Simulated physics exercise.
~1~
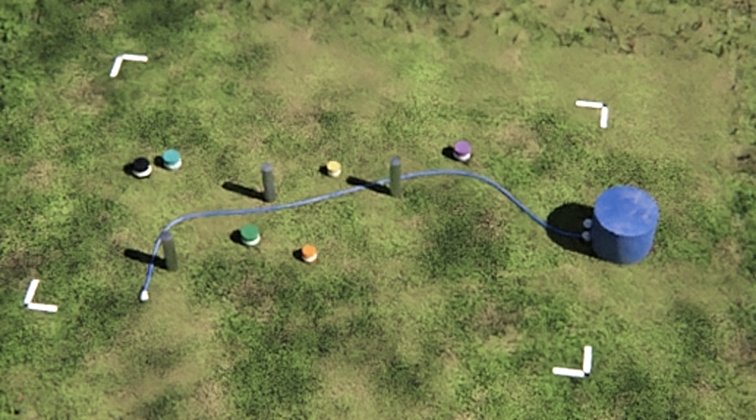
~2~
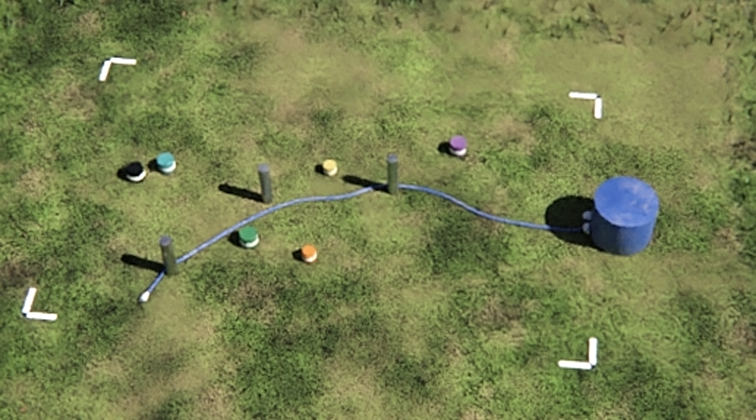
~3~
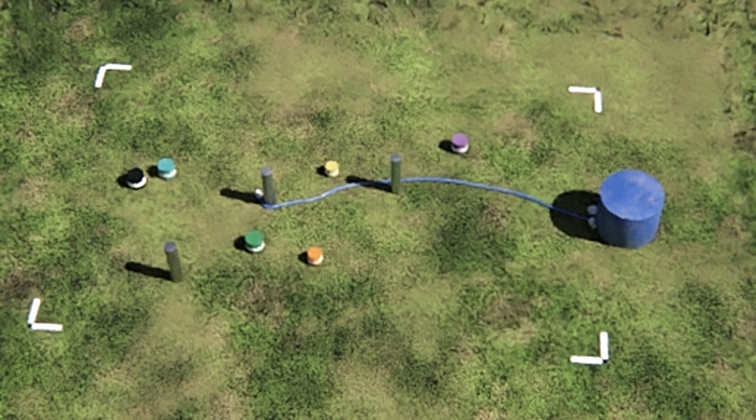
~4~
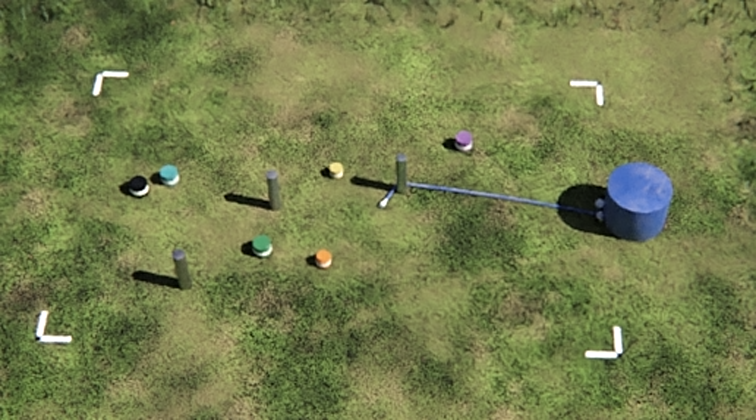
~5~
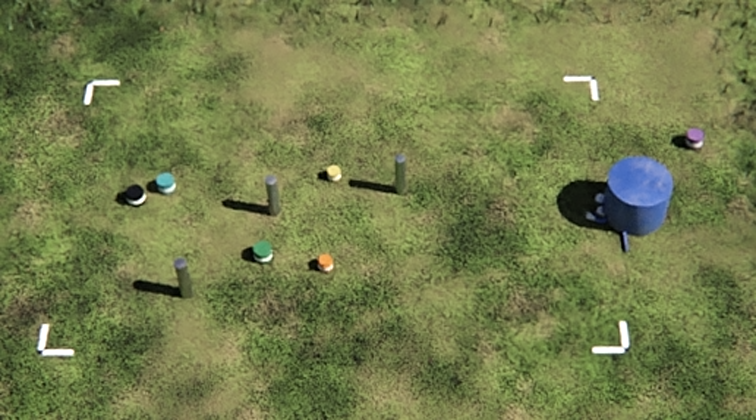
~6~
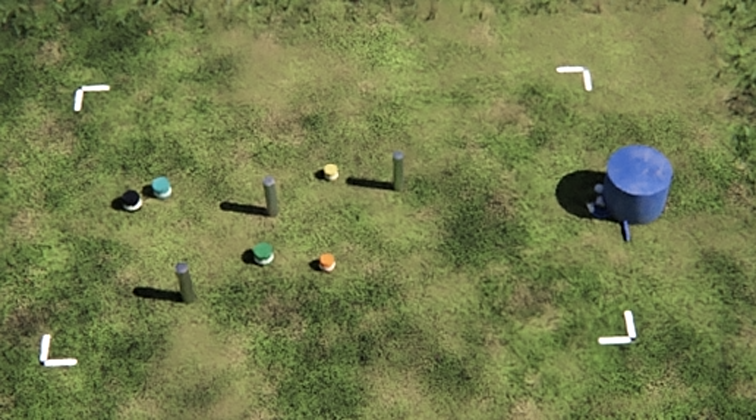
To begin with, a blue lead runs from a large blue reel at the right, winding past three upright posts on a grassy yard, with six small containers nearby. The reel draws the lead in, and its loose end slides rightward past the left post and then the middle one. Soon only a short, nearly straight stretch reaches the last post. Next, almost all of it is in, and the purple tin sits far to the right, beyond the reel. Finally, a short stub hangs below the reel, the purple tin is out of sight, and the other five containers remain in place.
